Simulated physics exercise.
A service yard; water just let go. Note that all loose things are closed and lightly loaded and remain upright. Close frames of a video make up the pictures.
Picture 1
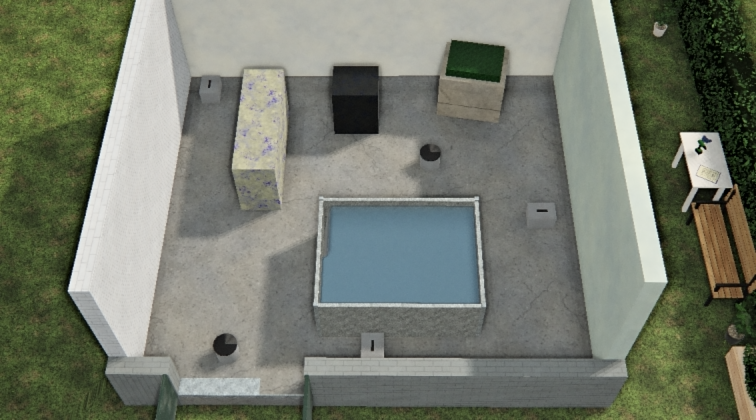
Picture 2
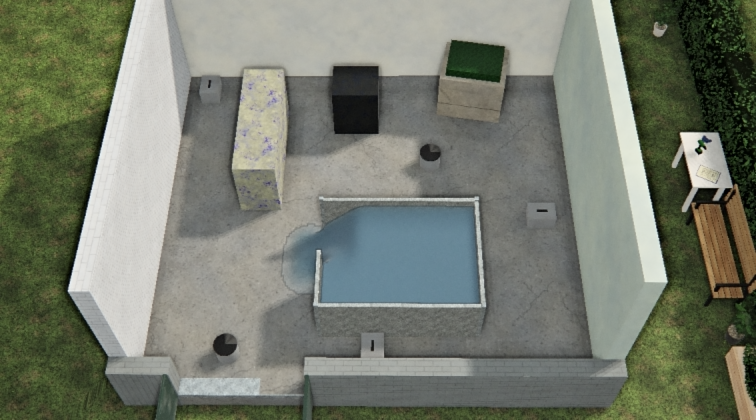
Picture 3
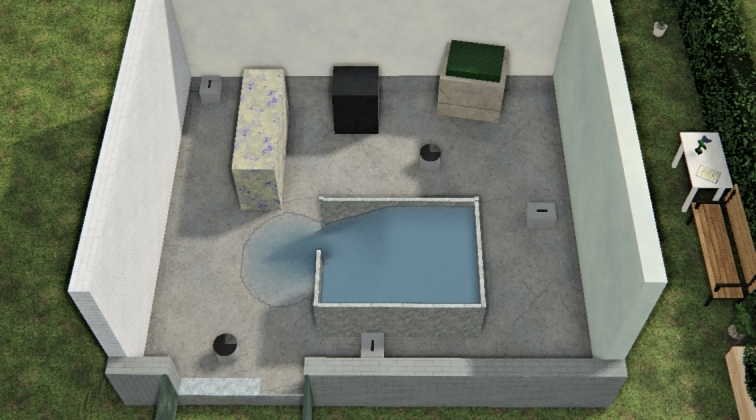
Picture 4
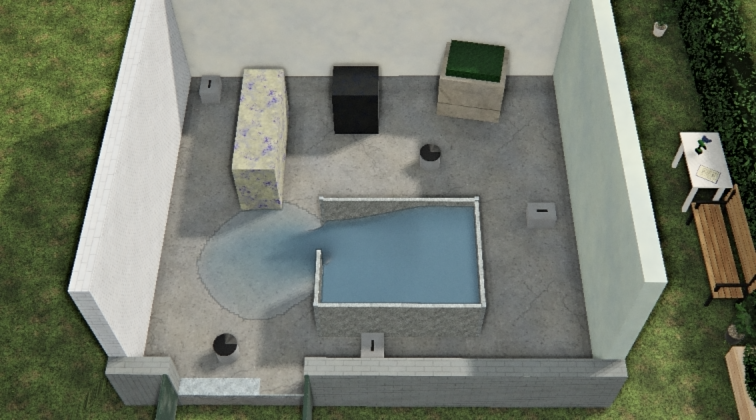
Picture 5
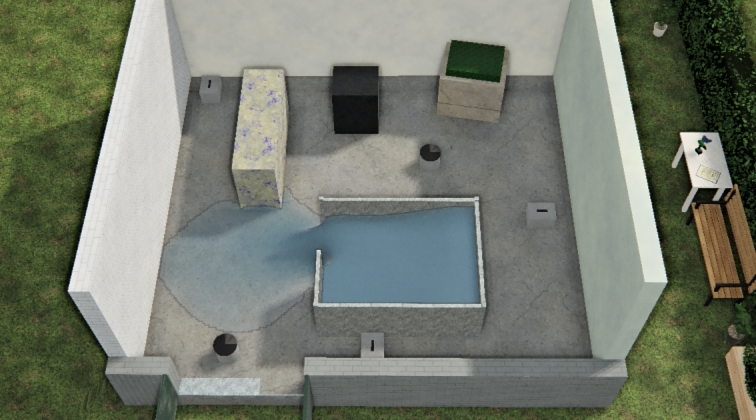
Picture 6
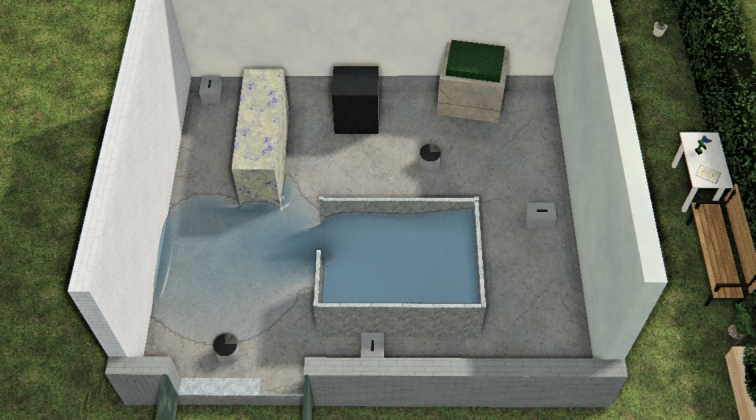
Water pouring from a gap in the left side of a raised pool and spreading across a walled concrete yard.
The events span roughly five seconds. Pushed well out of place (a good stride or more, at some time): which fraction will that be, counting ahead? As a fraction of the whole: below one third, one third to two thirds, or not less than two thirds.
Share: A third up to two thirds.
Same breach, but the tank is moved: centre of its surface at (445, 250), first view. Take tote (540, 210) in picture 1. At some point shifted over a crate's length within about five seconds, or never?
Regarding the one you named: Never got there.
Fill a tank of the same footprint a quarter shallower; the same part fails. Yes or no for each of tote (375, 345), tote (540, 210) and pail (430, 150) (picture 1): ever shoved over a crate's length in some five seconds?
One: Passed the mark. Two: Stayed below the mark. Three: Stayed below the mark.
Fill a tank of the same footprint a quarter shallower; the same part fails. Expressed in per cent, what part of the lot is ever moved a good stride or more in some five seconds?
60 in a hundred, or close to it.
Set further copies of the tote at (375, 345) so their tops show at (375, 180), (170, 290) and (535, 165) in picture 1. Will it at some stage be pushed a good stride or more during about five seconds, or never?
In sequence: Hardly budges; knocked well away; hardly budges.
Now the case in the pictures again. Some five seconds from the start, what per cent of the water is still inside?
I make it 88 percent.
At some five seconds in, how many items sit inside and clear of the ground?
My tally gives 2.
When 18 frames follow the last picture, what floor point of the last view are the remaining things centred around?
It lands somewhere near (399, 228).
A moment on, 0 of 5 are well off their spots; 0 afloat.
Next, 0 of 5 are well off their spots; 2 afloat.
Later, 2 of 5 are well off their spots; 2 afloat.
In the end, 3 of 5 are well off their spots, and 3 have been at some point; 2 afloat.
